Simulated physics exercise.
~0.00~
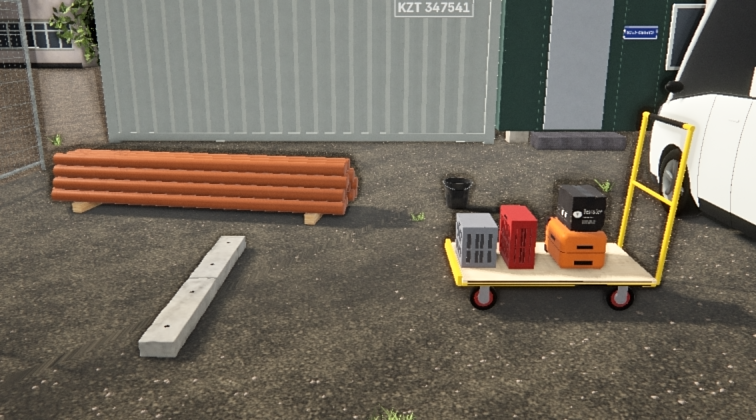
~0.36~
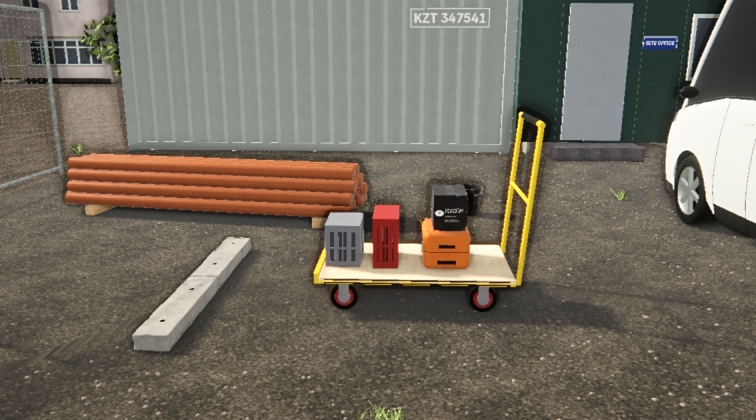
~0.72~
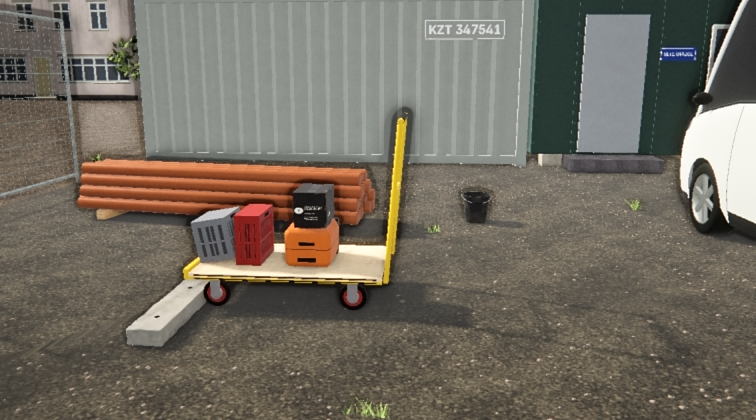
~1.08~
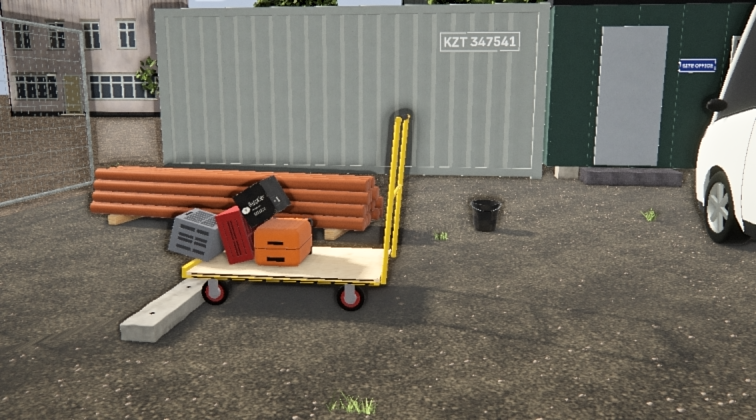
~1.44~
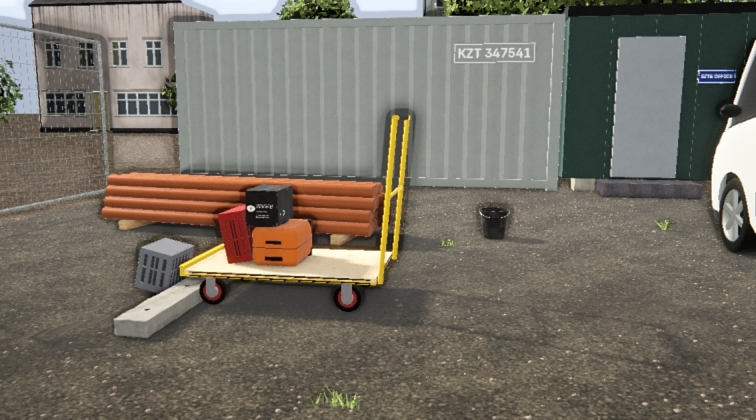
A yellow trolley carrying grey and red crates, an orange case and a black box rolled left and stopped abruptly at a concrete kerb; the load slid forward, the grey crate toppled over the front edge to the ground, and the rest stayed aboard.
